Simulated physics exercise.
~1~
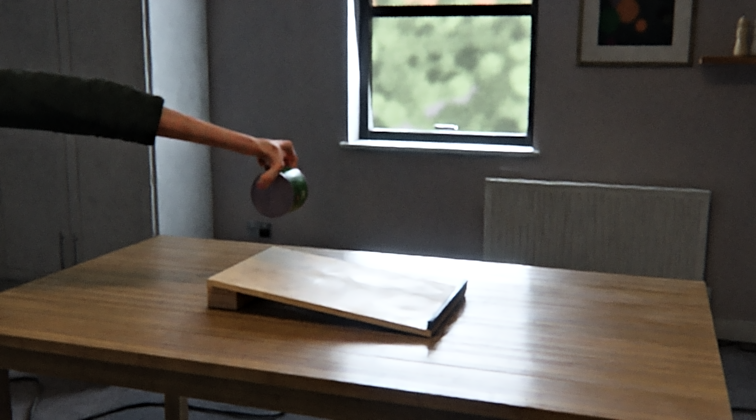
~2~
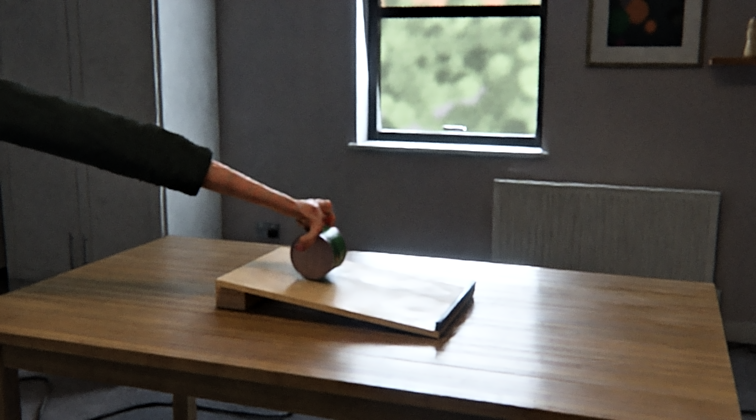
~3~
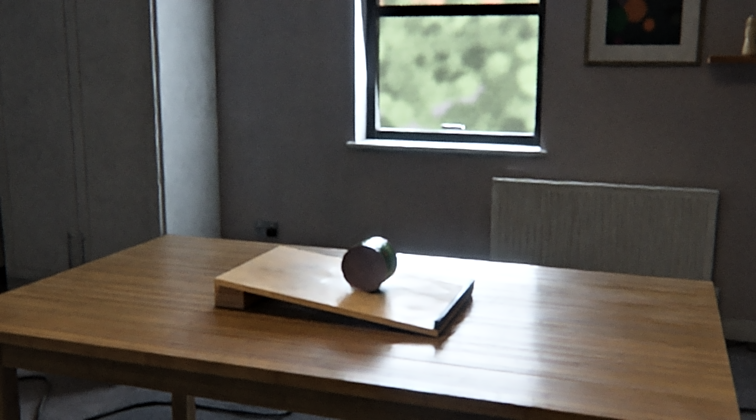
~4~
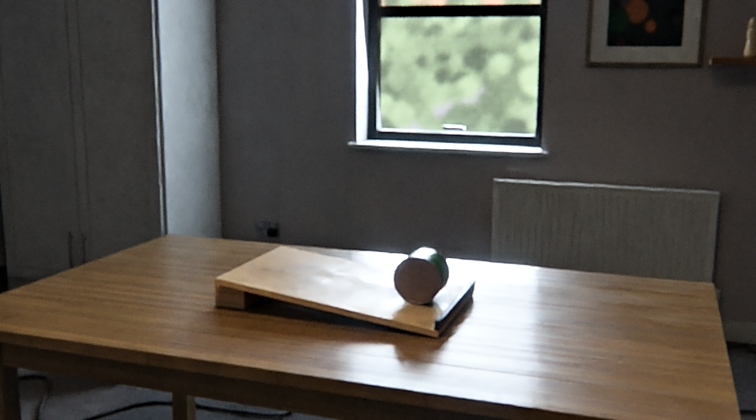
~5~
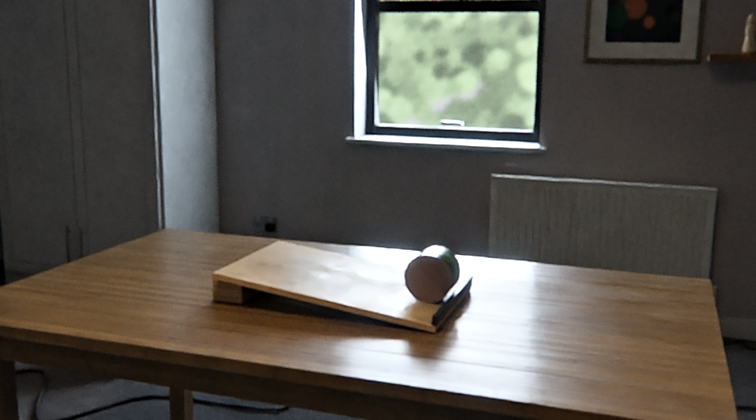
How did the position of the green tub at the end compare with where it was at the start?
At the start the green tub was held in the air above the higher, left part of the board. By the end it was lower and further right, resting on the board near its low end.
